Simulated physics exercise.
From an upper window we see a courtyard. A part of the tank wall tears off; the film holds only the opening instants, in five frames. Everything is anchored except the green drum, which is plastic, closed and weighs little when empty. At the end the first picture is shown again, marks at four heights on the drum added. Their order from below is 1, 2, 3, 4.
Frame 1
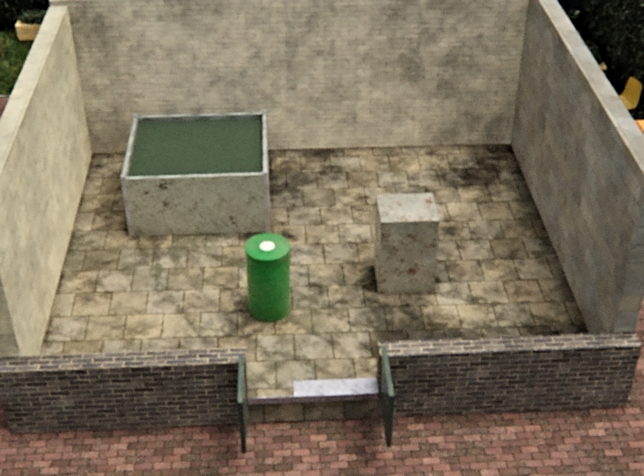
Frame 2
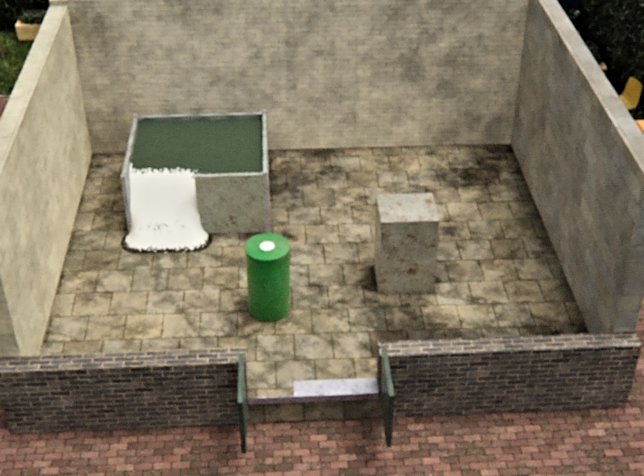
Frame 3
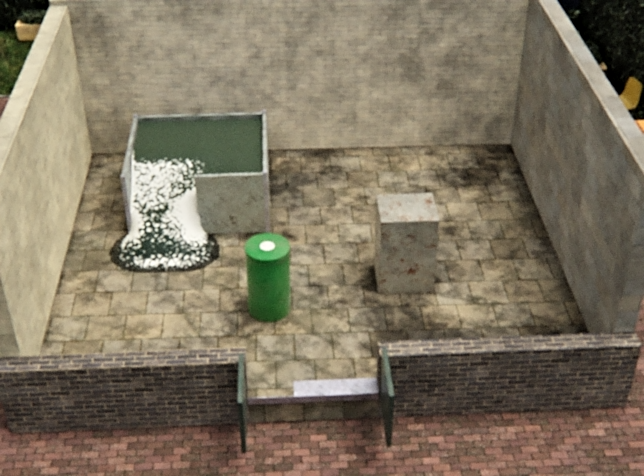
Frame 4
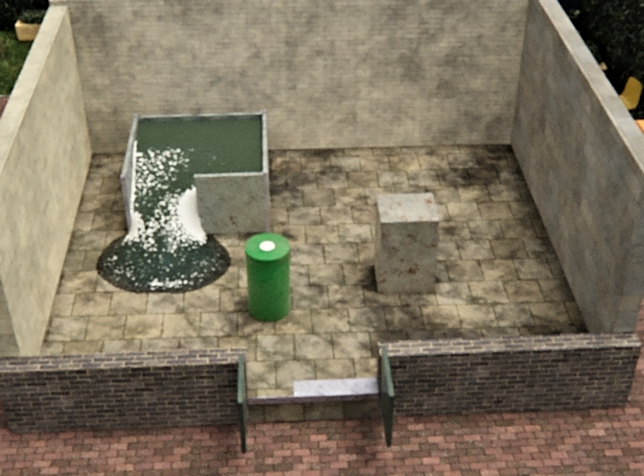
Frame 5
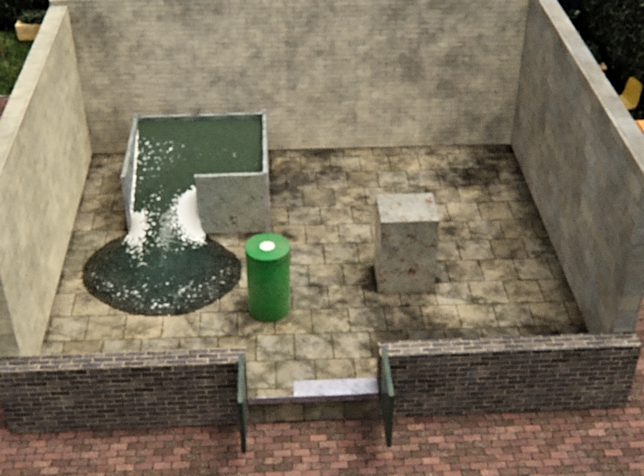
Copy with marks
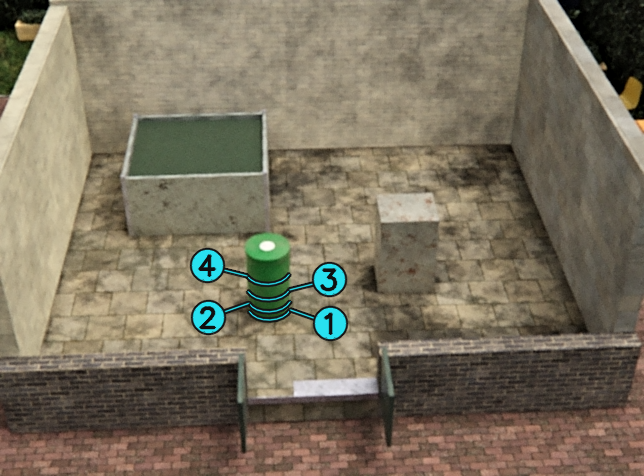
Walled courtyard seen from above, water pouring from the front left of a full tank and spreading across paving beside a green drum.
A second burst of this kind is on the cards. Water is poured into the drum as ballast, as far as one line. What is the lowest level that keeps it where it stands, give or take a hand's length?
That is level 3.
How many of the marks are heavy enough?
Two of them.
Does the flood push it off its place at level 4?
No.
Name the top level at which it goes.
2 it is.
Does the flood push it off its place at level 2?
Yes, it does.
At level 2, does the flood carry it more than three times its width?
No.
On the marked copy, 1 at (270, 320); 2 at (269, 311); 3 at (269, 299); 4 at (268, 284); from the bottom up 1, 2, 3, 4.
With 1, it is pushed about 4 times its own width away.
With 2, it is pushed about its own width away.
With 3, it does not move.
With 4, it does not move.
